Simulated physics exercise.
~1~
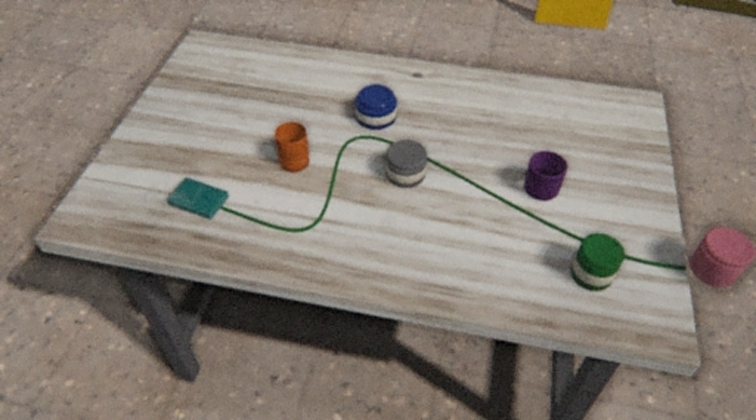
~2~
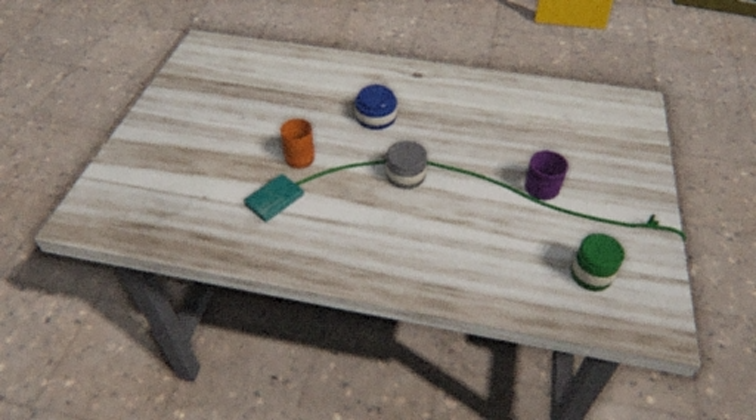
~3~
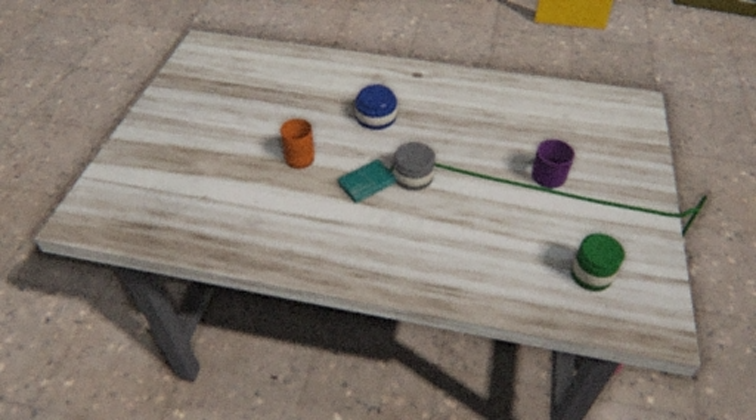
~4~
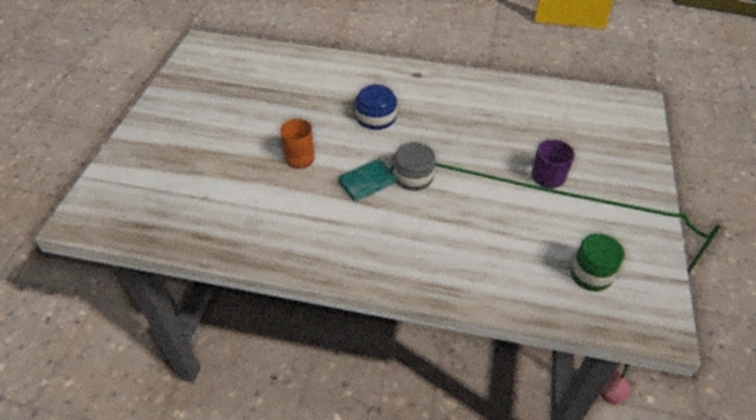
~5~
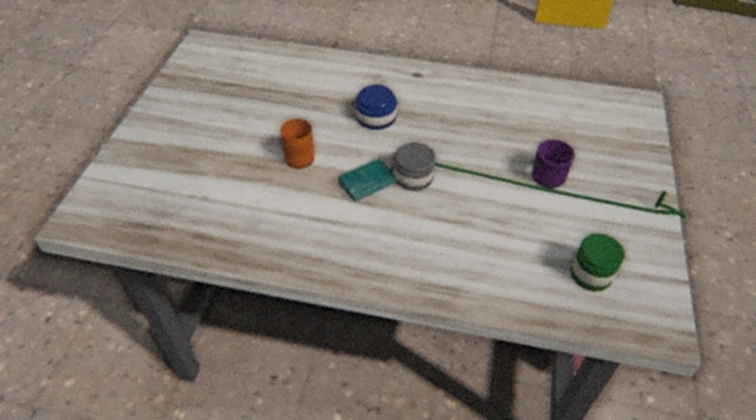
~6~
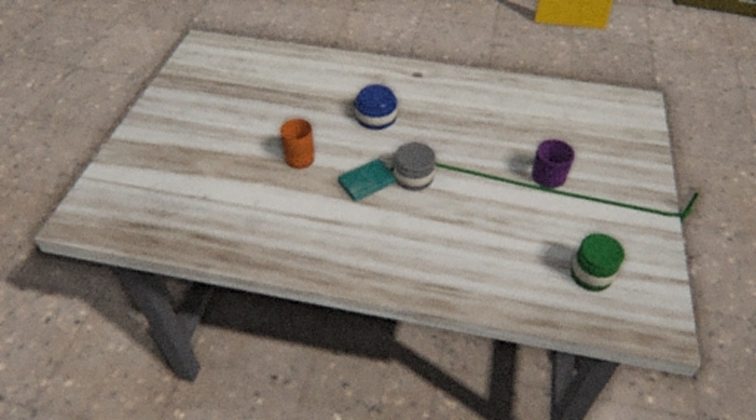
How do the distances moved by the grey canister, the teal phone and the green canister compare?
The teal phone travels a long way across the table to the right, while the grey canister and the green canister hardly move.
